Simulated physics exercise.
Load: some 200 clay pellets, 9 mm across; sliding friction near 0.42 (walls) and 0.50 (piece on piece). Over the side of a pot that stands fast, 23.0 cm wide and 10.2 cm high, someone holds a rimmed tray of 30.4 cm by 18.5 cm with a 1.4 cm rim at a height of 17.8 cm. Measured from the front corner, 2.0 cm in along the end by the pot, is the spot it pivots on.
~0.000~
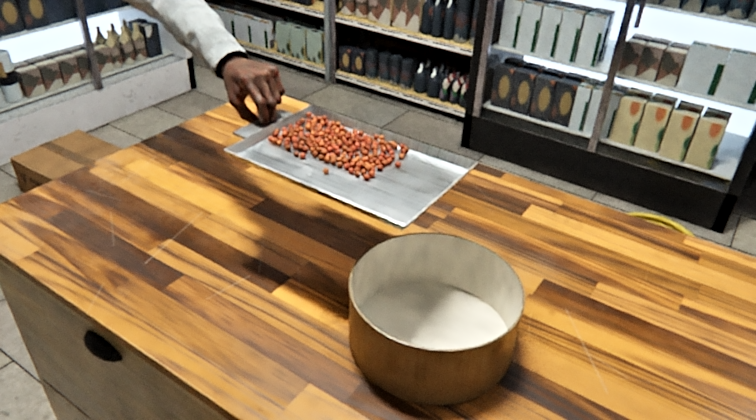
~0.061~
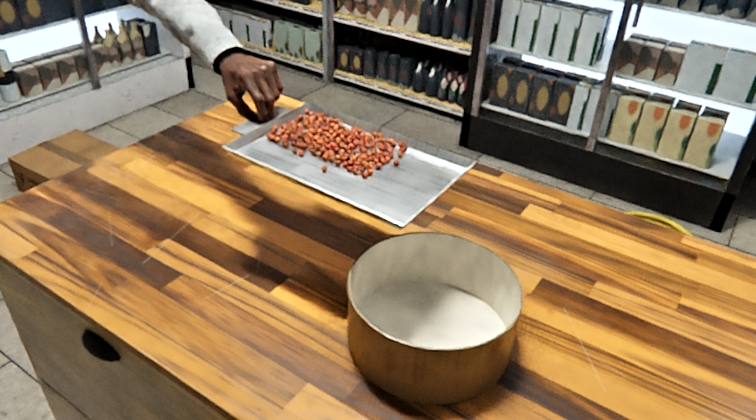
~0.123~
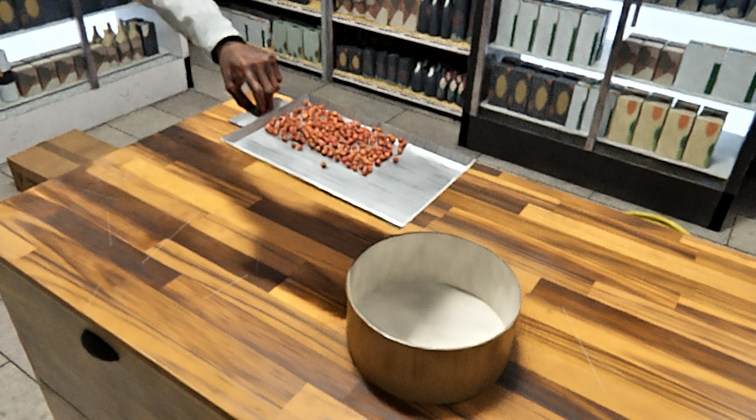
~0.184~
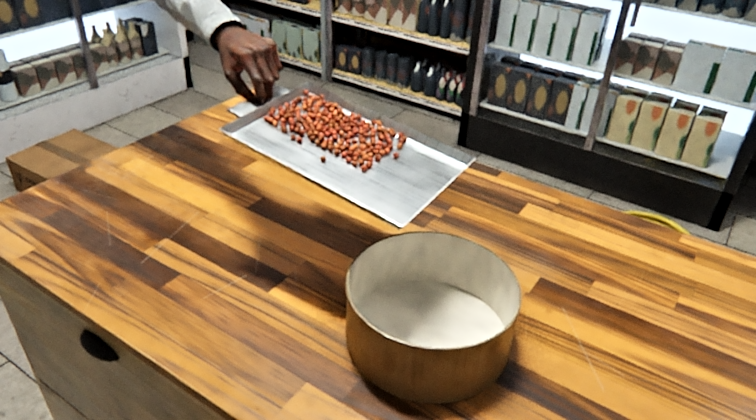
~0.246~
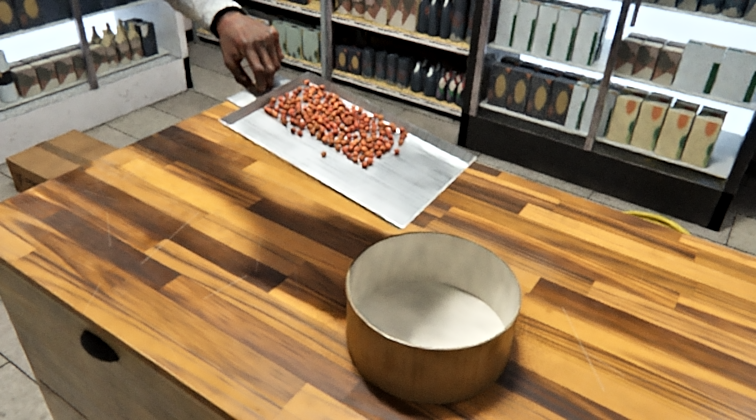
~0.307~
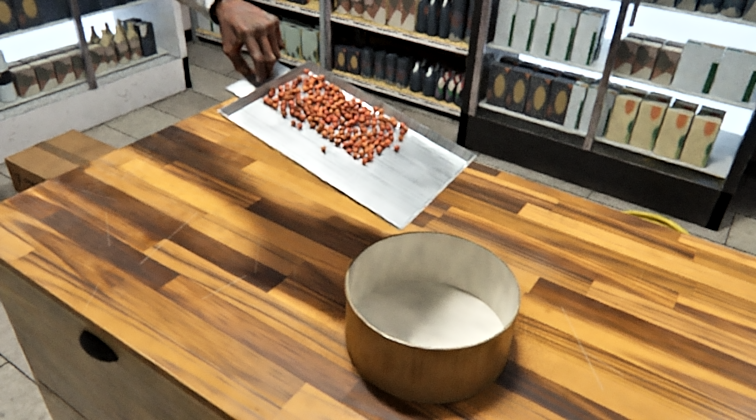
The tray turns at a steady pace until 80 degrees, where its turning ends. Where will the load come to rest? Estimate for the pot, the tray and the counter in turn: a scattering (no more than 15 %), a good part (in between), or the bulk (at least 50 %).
Estimate - pot: The bulk, tray: A scattering, counter: A scattering.
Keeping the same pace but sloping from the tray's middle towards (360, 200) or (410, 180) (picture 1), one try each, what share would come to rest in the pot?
Estimate: Some 95 % and some 40 % respectively.
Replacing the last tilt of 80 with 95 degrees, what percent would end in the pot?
100 per cent.
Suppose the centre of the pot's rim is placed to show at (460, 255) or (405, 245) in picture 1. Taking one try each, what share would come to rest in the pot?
Estimates: 85 % and 75 %, in that order.
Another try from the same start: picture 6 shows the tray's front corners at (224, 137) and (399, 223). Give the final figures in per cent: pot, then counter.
Final per cent - pot 45, counter 55.
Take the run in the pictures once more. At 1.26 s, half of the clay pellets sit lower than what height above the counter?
Around 2 cm up.
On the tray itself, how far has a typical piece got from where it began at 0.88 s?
Displacement on the tray: Roughly 20 cm.
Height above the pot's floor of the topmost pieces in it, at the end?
Around 1.5 cm above the floor.
Then, at 0.88 s, tilt 45 degrees; the tray holds 90 %, the pot 0 %.
Then, at 1.26 s, tilt 66 degrees; the tray holds 40 %, the pot 60 %.
After 1.72 s, tilt 80 degrees; the tray holds 5 %, the pot 85 %.
In the end, at 2.3 s, pot 100 %, tray 0 %, counter 0 %.
